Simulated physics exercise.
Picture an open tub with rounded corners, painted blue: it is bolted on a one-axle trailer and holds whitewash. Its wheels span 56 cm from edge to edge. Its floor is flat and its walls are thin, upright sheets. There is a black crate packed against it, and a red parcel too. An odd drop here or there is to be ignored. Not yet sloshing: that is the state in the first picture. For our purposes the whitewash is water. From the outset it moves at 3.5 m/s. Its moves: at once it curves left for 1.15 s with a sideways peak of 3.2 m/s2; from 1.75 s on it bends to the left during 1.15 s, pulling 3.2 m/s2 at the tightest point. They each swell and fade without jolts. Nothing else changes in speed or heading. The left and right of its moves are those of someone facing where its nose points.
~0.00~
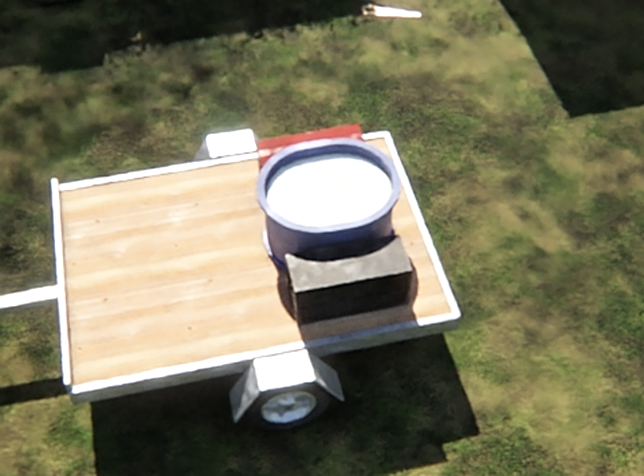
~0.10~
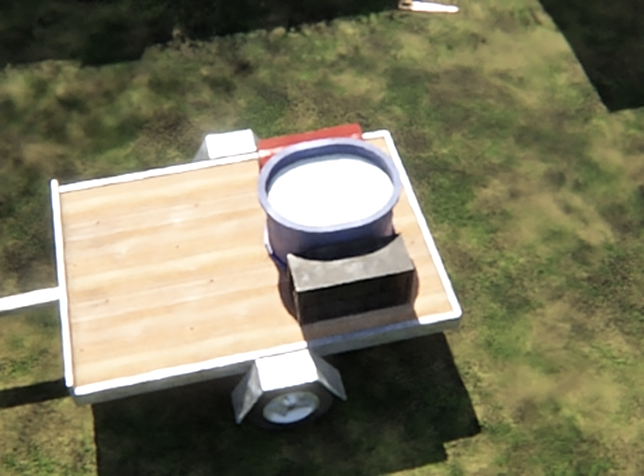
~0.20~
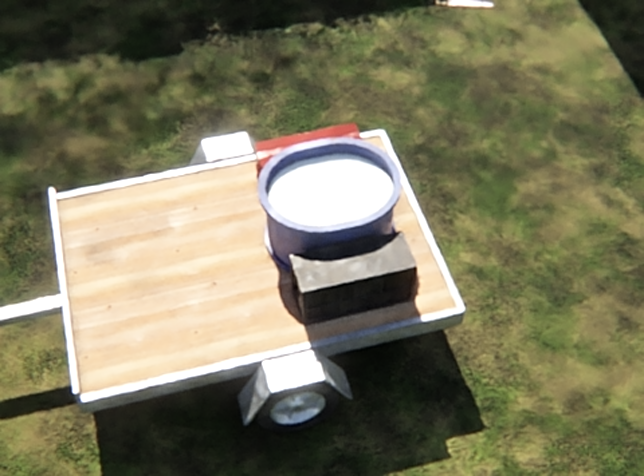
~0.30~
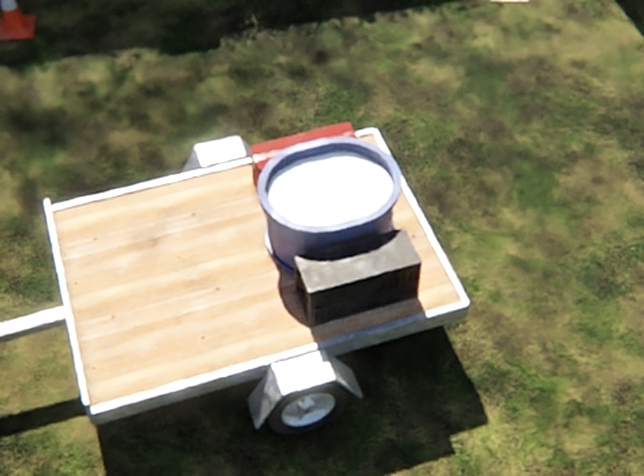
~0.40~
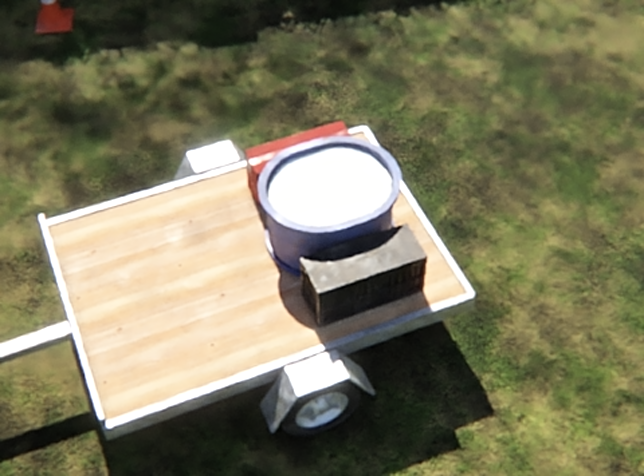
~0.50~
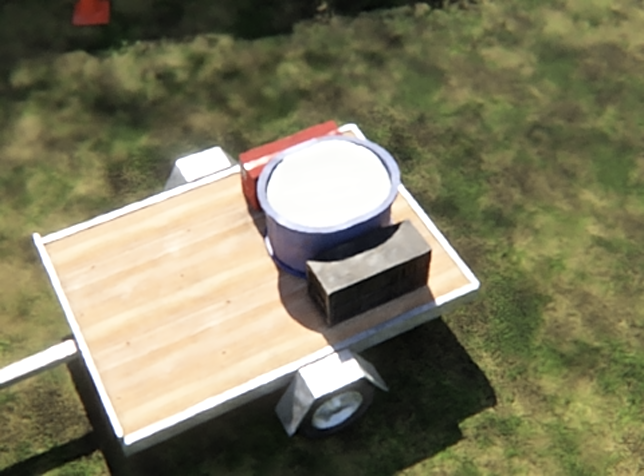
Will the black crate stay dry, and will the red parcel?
Looking at each: The black crate is not reached, and the red parcel is reached by it.
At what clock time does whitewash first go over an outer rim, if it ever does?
0.9 s.
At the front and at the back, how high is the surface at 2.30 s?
Front: 38 cm; back: 36 cm.
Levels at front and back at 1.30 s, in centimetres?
I'd say some 40 centimetres in front and some 34 centimetres behind.
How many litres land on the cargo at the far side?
I'd put it near 12 litres.
Then, 1.30 s in, the surface is 41 cm up at the front and 33 cm at the back; 5 per cent is out, over the far side.
Then, 2.30 s in, the surface is 38 cm up at the front and 37 cm at the back; 5 per cent is out, over the far side.
Then, 3.40 s in, the surface is 37 cm up at the front and 37 cm at the back; 8 per cent is out, over the far side.
Then, 5.89 s in, 8 per cent is out, over the far side; the black crate has caught nothing and the red parcel 12 litres.
